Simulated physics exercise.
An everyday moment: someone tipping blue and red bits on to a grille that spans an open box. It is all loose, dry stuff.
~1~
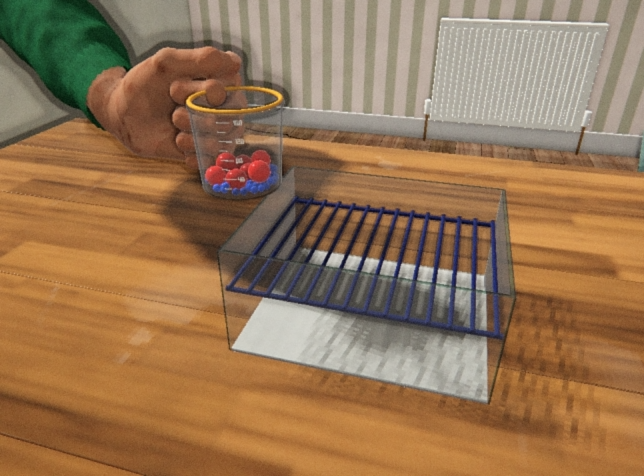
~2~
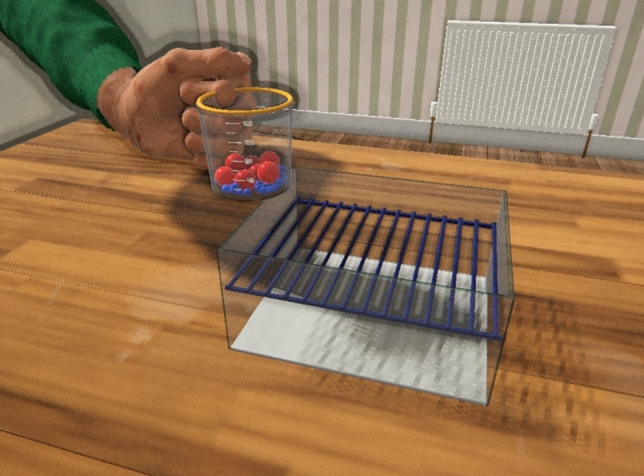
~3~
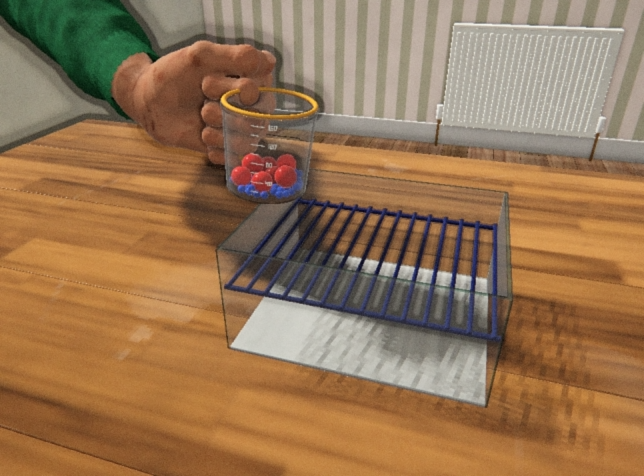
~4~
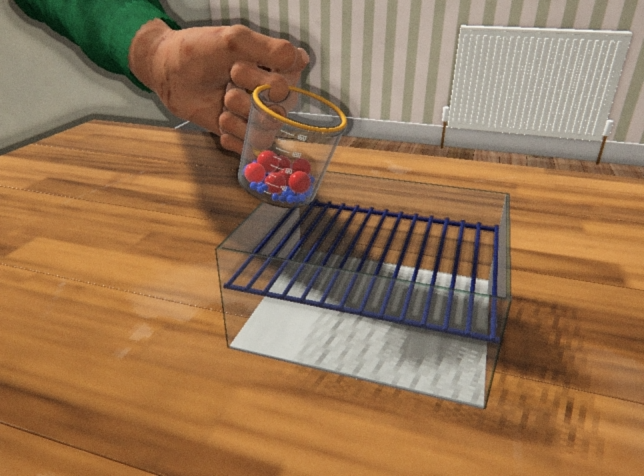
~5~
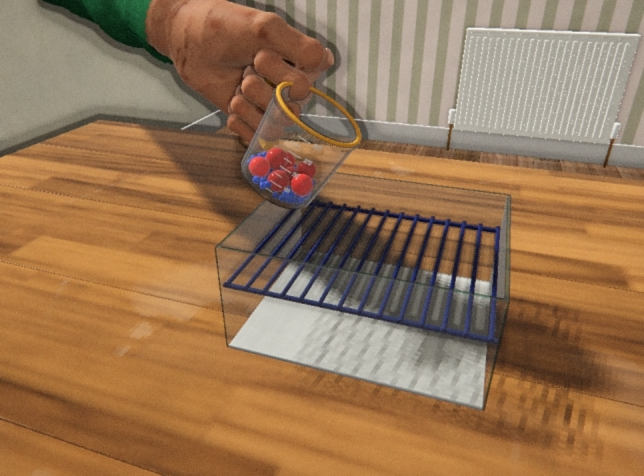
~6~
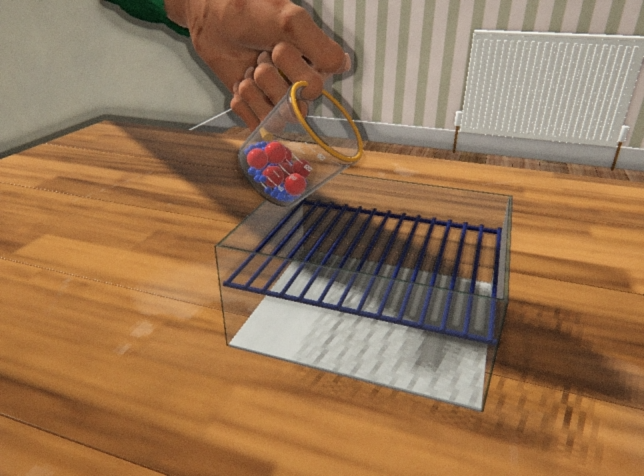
Above a wooden table, a hand moves a cup of red and blue balls right, tilting it over a barred clear box.
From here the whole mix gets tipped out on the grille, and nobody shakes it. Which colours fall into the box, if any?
The blue pieces fall between the wires; the red pieces rest on the wires.
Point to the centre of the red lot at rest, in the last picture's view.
Roughly at (388, 261).
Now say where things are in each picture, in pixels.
Cup (239, 143), upright; rack (456, 263), 14 wires across; blue marbles (249, 174), narrower than the gaps; red gumballs (249, 173), wider than the gaps, in the first frame.
Cup (249, 144), upright; red ones (258, 174), in the second frame.
Cup (268, 146), tipped 6°; blue ones (273, 177), in the third frame.
Cup (288, 148), tipped 19°; red ones (287, 178), in the fourth frame.
Cup (298, 149), tipped 32°; blue ones (281, 172), in the fifth frame.
Cup (298, 149), tipped 46°; rack (456, 268); blue ones (281, 169); red ones (284, 173), in the sixth frame.
Then, 0.36 s later than the last frame, blue ones, every one in the cup; red ones, every one in the cup.
Then, 0.68 s later than the last frame, blue ones, almost all in the cup, just a few on or over the wires; red ones, roughly half in the cup, roughly half on or over the wires.
Then, 0.95 s later than the last frame, blue ones, roughly a third on or over the wires, roughly two thirds under the rack; red ones, every one on or over the wires.
When it is over, blue ones, every one under the rack; red ones, every one on the wires, not one under the rack.
